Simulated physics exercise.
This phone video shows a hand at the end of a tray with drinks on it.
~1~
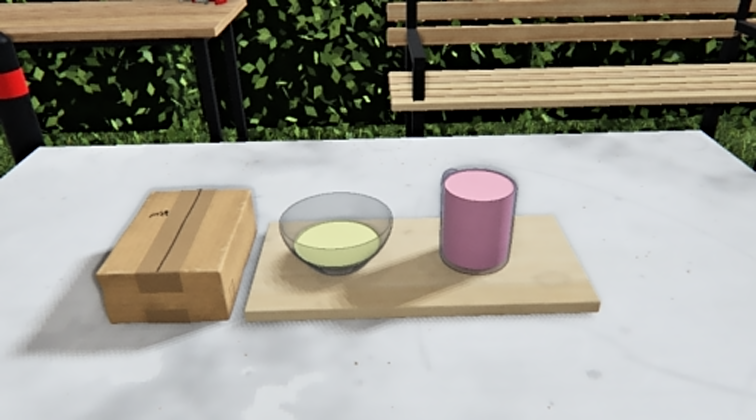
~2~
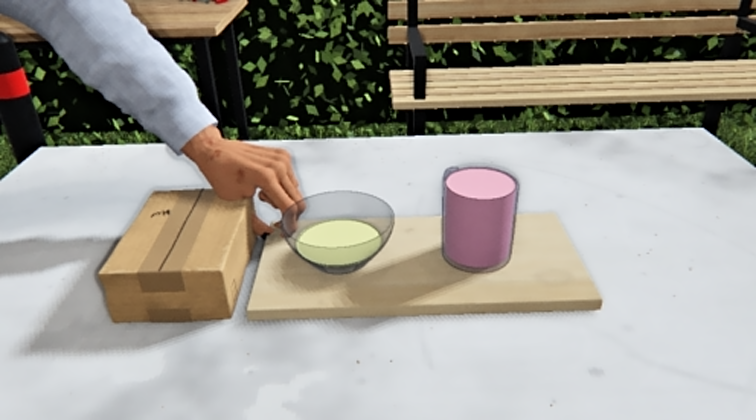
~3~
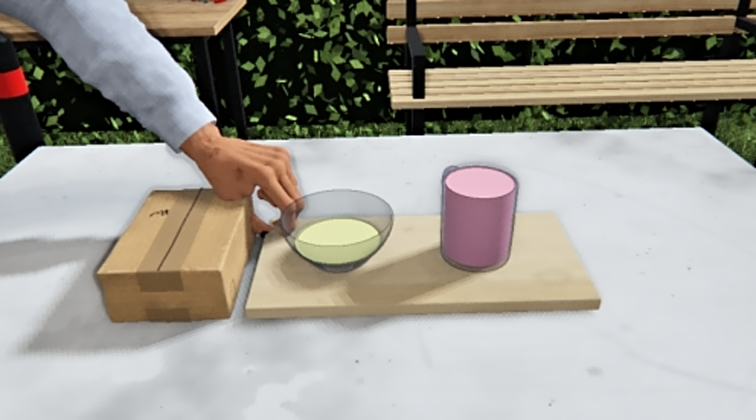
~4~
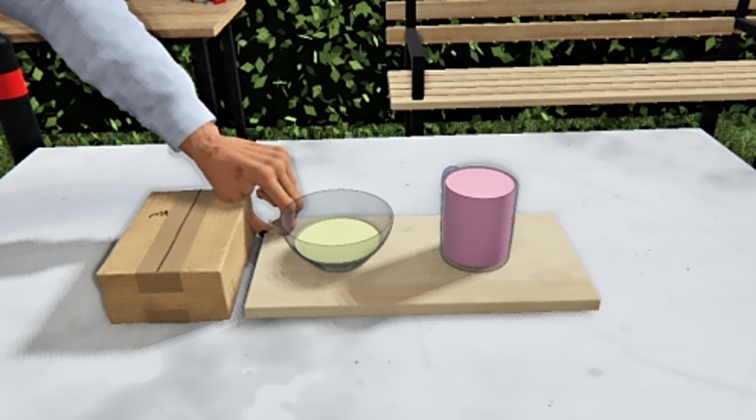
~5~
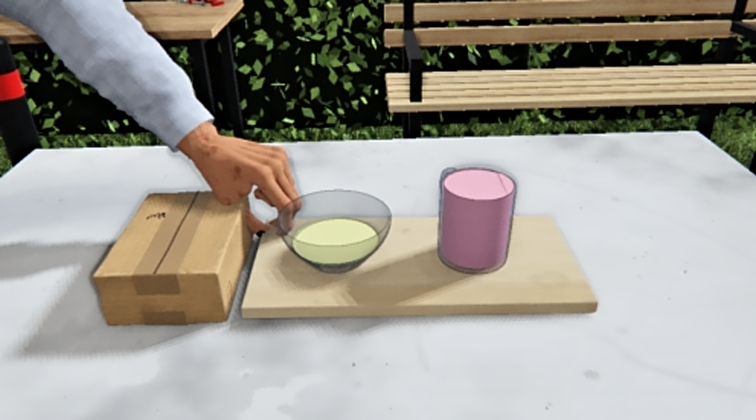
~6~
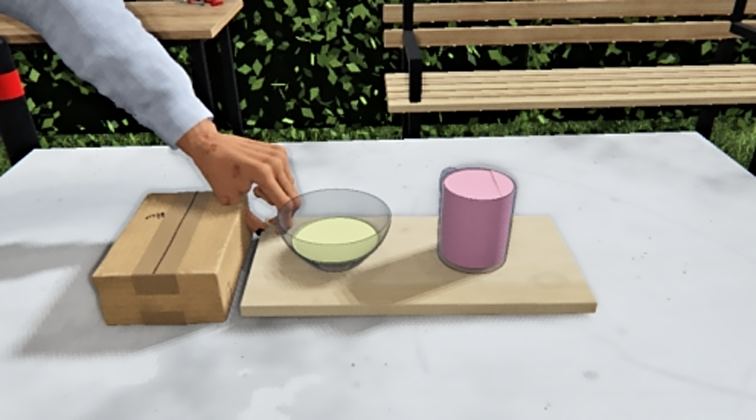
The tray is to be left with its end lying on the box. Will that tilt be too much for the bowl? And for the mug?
Bowl: No, it holds. Mug: Yes, too much.
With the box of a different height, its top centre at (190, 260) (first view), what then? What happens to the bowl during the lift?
It survives.
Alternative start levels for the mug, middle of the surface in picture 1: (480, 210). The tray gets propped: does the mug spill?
Result then: Contents retained.
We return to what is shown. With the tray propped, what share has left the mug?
Around 6 %.
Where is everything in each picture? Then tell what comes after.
The tray lies flat; bowl (337, 236) about a third full; mug (477, 218) full to the brim; box (163, 299), in the first frame.
A hand takes the end of the tray; bowl about a third full, surface at (339, 241); mug full to the brim, surface at (481, 184), in the second frame.
Slope near 0°; bowl (338, 234) about a third full; mug (477, 215) full to the brim, in the third frame.
The tray slopes by about 1°; bowl about a third full, surface at (337, 240); mug full to the brim, surface at (480, 183); box (163, 299), in the fourth frame.
The end is rising; bowl (335, 234) about a third full; mug (475, 218) full to the brim, in the fifth frame.
The end has come up a little; bowl about a third full, surface at (335, 239); mug full to the brim, surface at (479, 185); box (160, 301), in the sixth frame.
Next, the tray slopes by about 7°; bowl, its rim is dry; mug, it has slopped over.
After that, the tray slopes by about 13°; bowl, its rim is dry; mug, it has slopped over.
Finally, the tray slopes by about 12°, resting on the box; bowl, its rim is dry; mug, it has slopped over.
